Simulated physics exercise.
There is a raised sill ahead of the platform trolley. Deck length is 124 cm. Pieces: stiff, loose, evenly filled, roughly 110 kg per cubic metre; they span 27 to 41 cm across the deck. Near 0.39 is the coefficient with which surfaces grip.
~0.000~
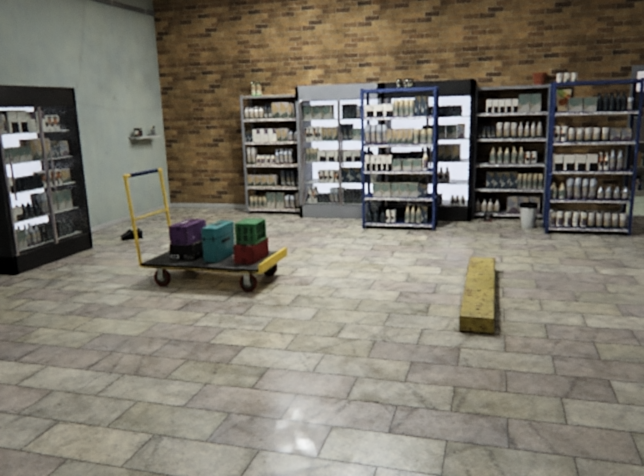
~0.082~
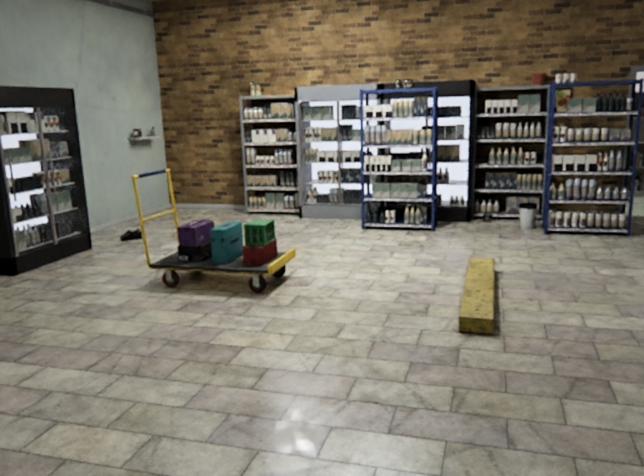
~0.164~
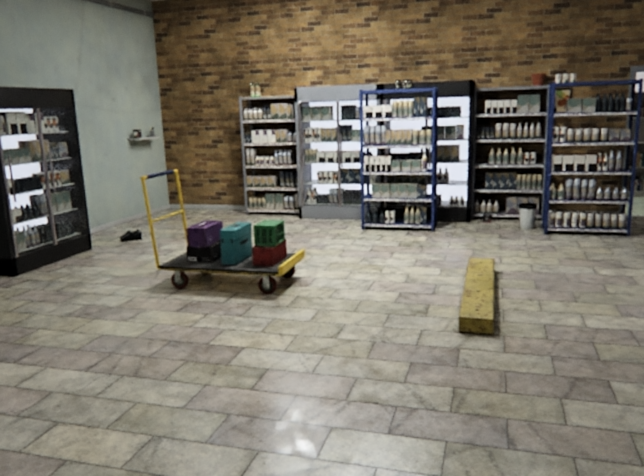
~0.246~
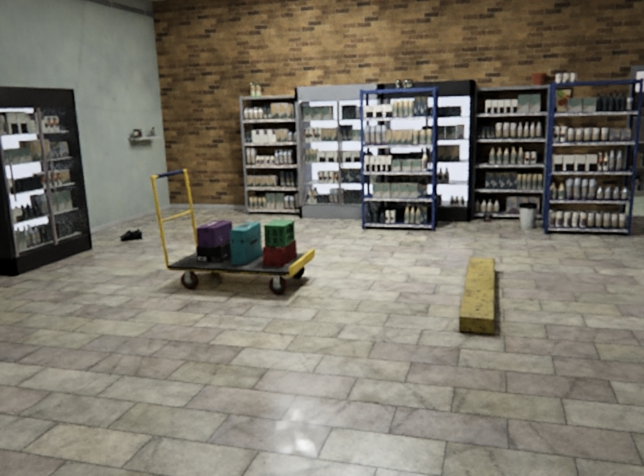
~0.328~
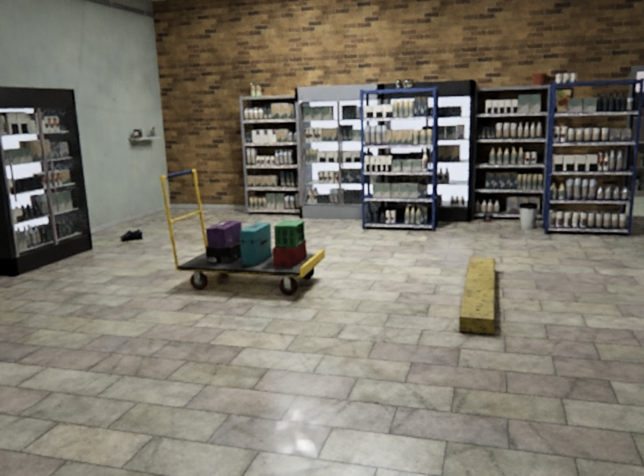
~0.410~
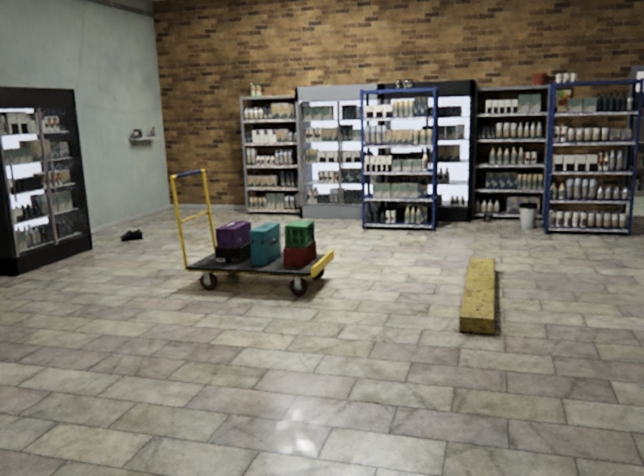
In a tiled shop with stocked shelves along a brick wall, a yellow-handled platform trolley carrying purple, teal, green and red boxes rolled slowly a short way to the right across the open floor.
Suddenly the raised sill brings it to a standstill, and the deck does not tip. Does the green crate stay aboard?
No, it comes off the front.
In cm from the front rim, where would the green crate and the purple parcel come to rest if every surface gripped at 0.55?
Both stay behind the rim: Green by 10, purple by 80.
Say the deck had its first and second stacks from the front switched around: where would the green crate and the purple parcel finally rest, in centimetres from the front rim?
The green one would end 30 cm behind the front rim and purple 70 cm behind it.
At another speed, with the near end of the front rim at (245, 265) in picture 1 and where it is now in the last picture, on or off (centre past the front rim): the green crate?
In that case green off.
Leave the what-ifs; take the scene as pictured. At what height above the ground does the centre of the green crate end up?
About 10 cm.
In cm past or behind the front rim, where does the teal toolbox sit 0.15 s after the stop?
About 45 cm behind the rim.
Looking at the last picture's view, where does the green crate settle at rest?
Around (516, 288).
After 1.54 s the deck stops.
After 1.94 s the green crate is 5 cm past the rim, tilted 50°, near (482, 244) in the last picture's view.
After 2.34 s the green crate is 19 cm past the rim, tilted 100°, near (498, 272) in the last picture's view.
Final state at 2.8 s, past the rim, green crate; behind it, teal toolbox, red parcel, purple parcel and black carton.
